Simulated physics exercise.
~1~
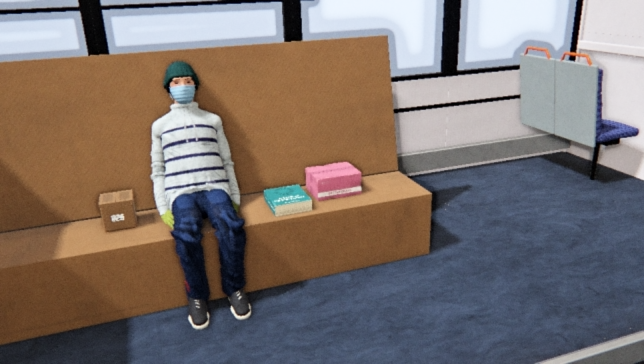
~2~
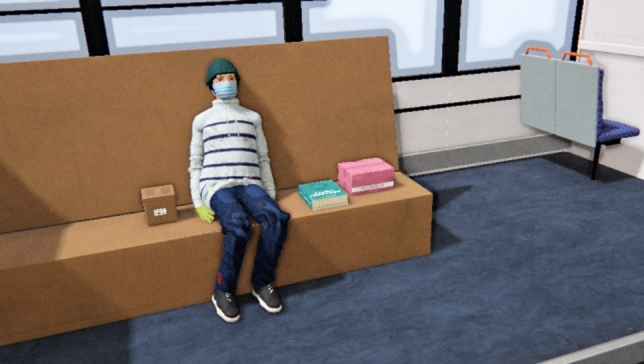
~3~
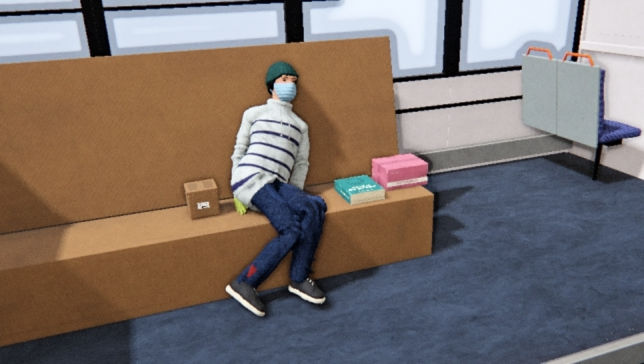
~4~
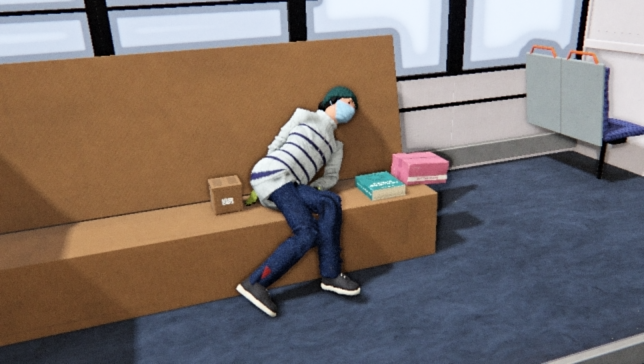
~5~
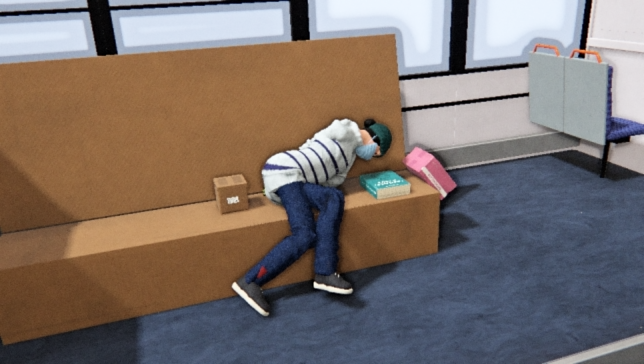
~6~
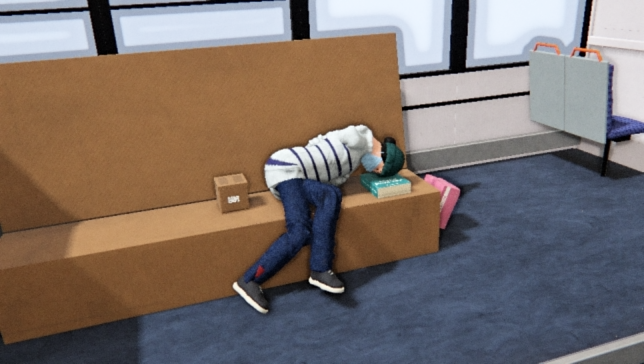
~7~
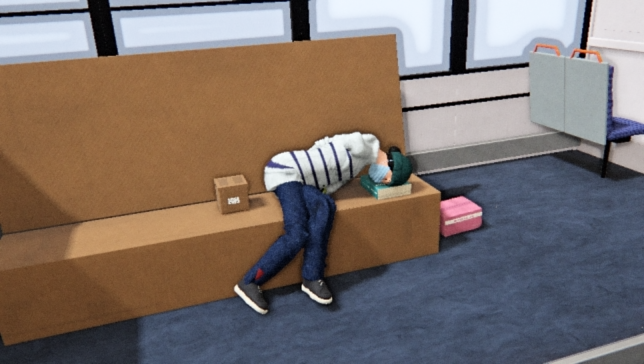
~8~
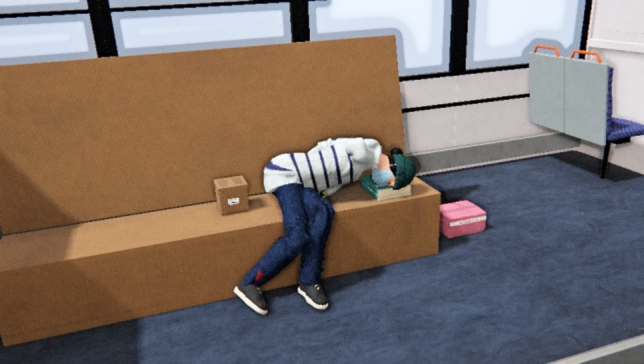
To begin with, a masked figure in a green beanie and striped sweater sits slumped on a long brown bench, with a small brown box on the left and a teal item and a pink carton on the right. The sleeper and all three objects slide right along the seat. As they slow, the sleeper's torso tips limply to the right, and the pink carton topples over the bench end. It turns upside down as it drops to the floor. The sleeper ends folded sideways, head resting by the teal item, hips and brown box still on the bench.
